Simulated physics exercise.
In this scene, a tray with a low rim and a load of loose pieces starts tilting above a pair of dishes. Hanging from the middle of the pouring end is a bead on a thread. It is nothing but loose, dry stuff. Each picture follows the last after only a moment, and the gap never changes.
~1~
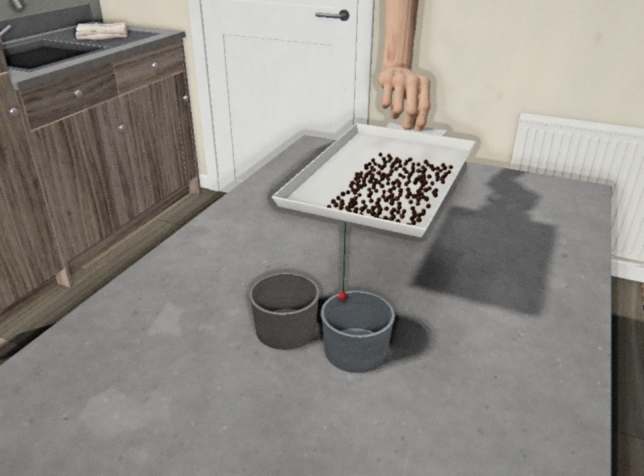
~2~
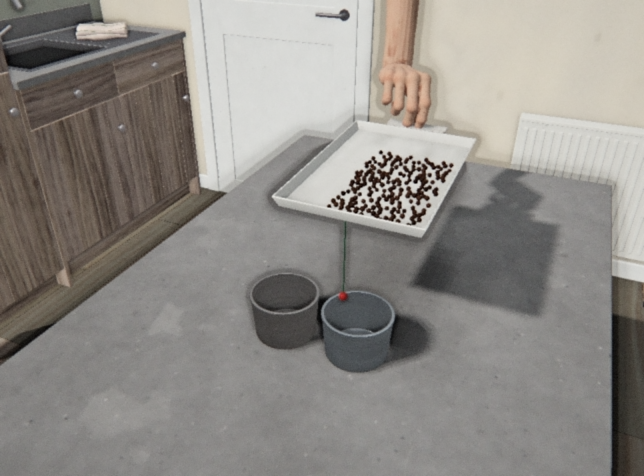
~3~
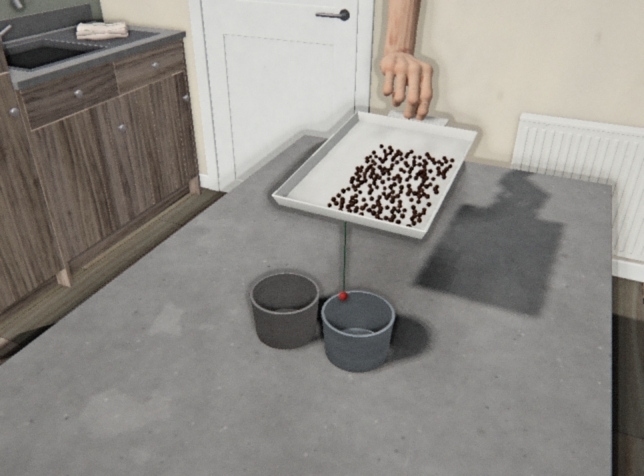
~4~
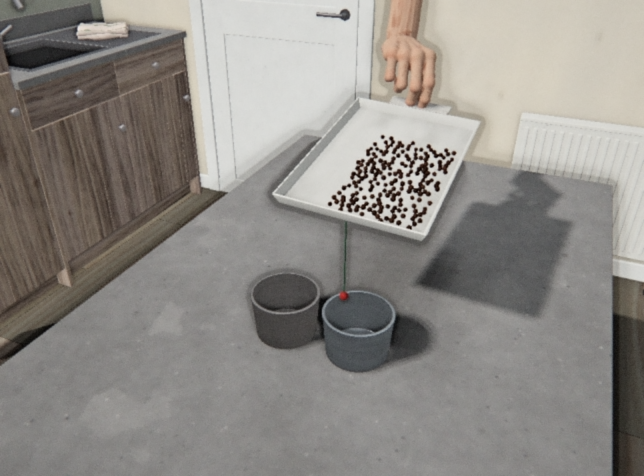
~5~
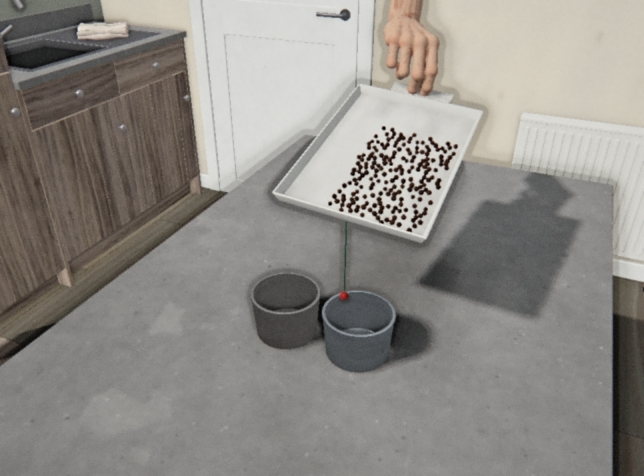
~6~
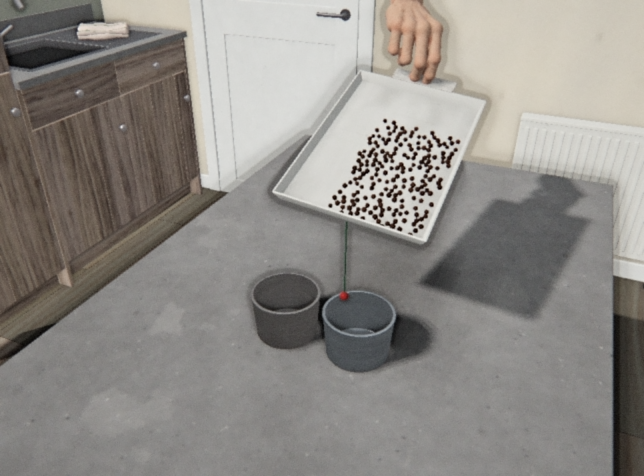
A white tray of dark berries, held by a hand, tilts gradually above two grey dishes.
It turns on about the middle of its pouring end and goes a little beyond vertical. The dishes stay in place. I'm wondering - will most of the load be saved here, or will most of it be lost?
Most of it is lost.
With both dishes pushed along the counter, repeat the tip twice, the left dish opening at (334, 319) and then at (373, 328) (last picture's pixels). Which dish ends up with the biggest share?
The first try: The right-hand dish. The second: The left one.
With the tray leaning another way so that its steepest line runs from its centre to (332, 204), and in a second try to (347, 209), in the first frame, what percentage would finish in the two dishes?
Shares, approx.: 70 %, then 40 %.
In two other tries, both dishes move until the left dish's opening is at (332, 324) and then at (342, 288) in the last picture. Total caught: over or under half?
For the two tries in order: Exceeding half, not as much as half.
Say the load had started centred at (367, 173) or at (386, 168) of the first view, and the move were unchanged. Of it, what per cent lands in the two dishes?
It would be roughly 30 per cent for the first and roughly 10 per cent for the second.
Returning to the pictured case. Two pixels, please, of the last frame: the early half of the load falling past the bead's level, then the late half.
Earlier half at (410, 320), later half at (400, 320).
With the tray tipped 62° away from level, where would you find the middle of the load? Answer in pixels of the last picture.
In the last view the centre sits at roughly (407, 240).
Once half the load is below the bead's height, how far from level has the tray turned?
The tilt is near 80° by then.
Soon after the last picture, tray tipped steeply; about two thirds on the tray; a stray few in the right dish; a small part outside both; about a quarter in the air.
A little later, tray tipped past a quarter turn; a small part in the right dish; most outside both; a stray few in the air.
Later still, tray tipped past a quarter turn; a small part in the right dish; most outside both.
At rest, tray tipped past a quarter turn; a small part in the right dish; none in the left dish; most outside both.
